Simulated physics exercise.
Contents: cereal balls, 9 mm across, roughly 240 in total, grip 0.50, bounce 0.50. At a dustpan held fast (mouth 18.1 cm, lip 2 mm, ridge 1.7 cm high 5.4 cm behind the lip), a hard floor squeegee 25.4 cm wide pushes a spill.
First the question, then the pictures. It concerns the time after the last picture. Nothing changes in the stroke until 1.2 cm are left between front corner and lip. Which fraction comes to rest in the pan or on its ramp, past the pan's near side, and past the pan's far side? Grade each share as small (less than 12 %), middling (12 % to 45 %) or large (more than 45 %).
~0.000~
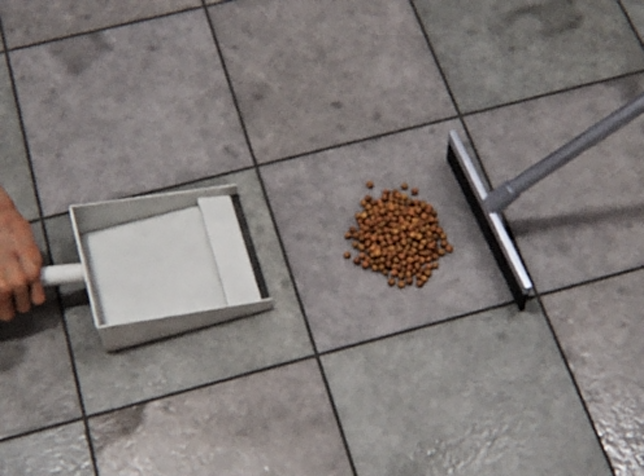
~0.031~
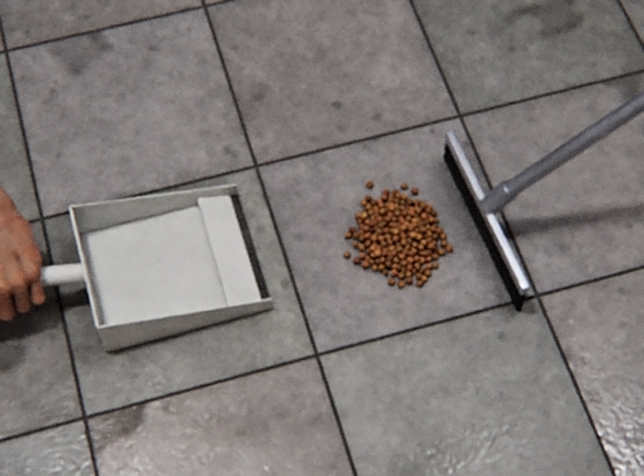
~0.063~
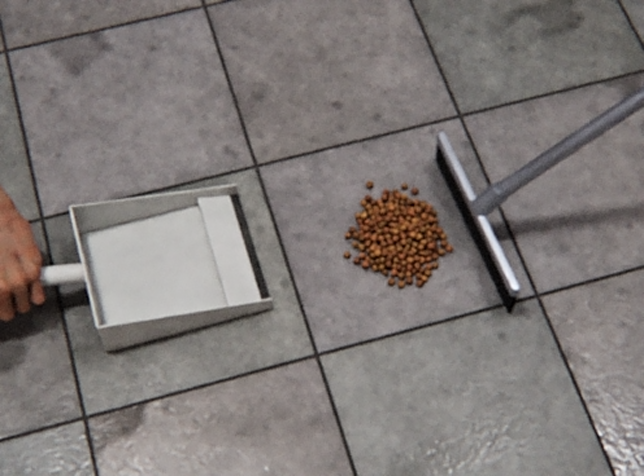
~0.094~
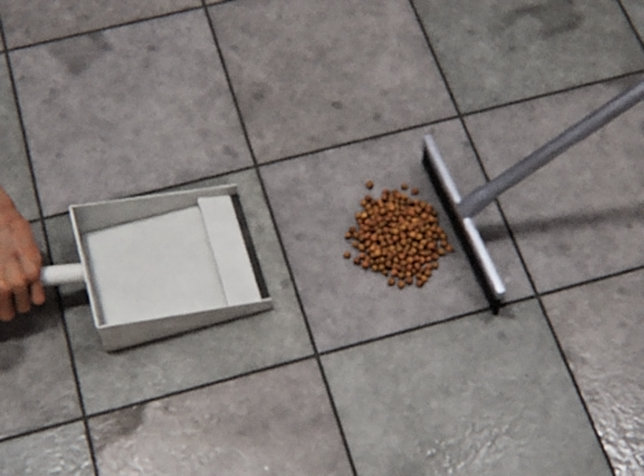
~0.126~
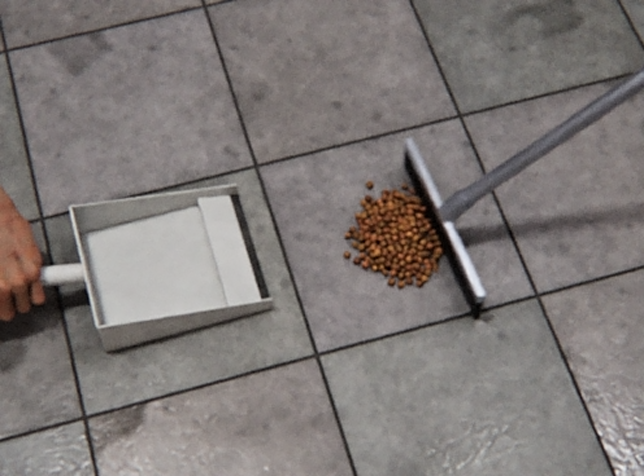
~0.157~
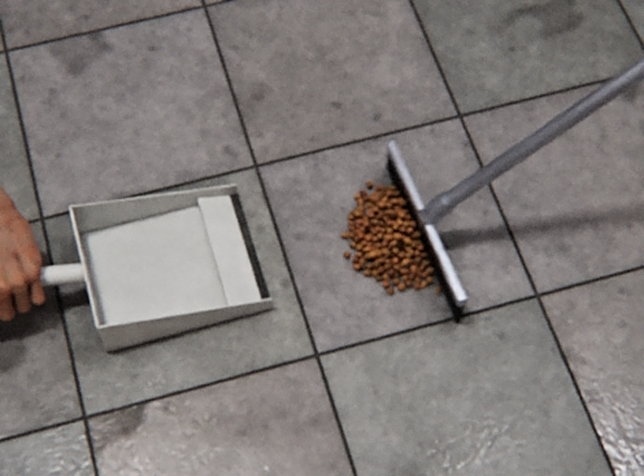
Pan - large, near side - middling, far side - small.
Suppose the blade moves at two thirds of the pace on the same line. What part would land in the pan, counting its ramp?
About 55 %.
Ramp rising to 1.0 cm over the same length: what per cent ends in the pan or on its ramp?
With that ramp, near 55 per cent.
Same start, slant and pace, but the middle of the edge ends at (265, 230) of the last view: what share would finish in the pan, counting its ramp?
I'd expect around 50 per cent.
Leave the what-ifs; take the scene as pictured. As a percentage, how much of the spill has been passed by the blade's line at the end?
My guess is close to 0 per cent.
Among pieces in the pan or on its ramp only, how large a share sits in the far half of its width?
About 50 percent of it.
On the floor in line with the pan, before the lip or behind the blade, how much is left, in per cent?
About 20 per cent.
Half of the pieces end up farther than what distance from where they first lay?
Median: Approx. 22 cm.
After 0.29 s, middle of the blade 11 cm from the lip; 0 % over the lip, far side 0 %, near side 20 %.
Then, at 0.38 s, middle of the blade 4 cm from the lip; 10 % over the lip, far side 0 %, near side 20 %.
After 0.61 s, middle of the blade 2 cm from the lip; 55 % over the lip, far side 5 %, near side 20 %.
In the end, at 1.0 s, pan 50 %, near side 20 %, far side 5 %, in front of the lip or behind the blade 20 %.
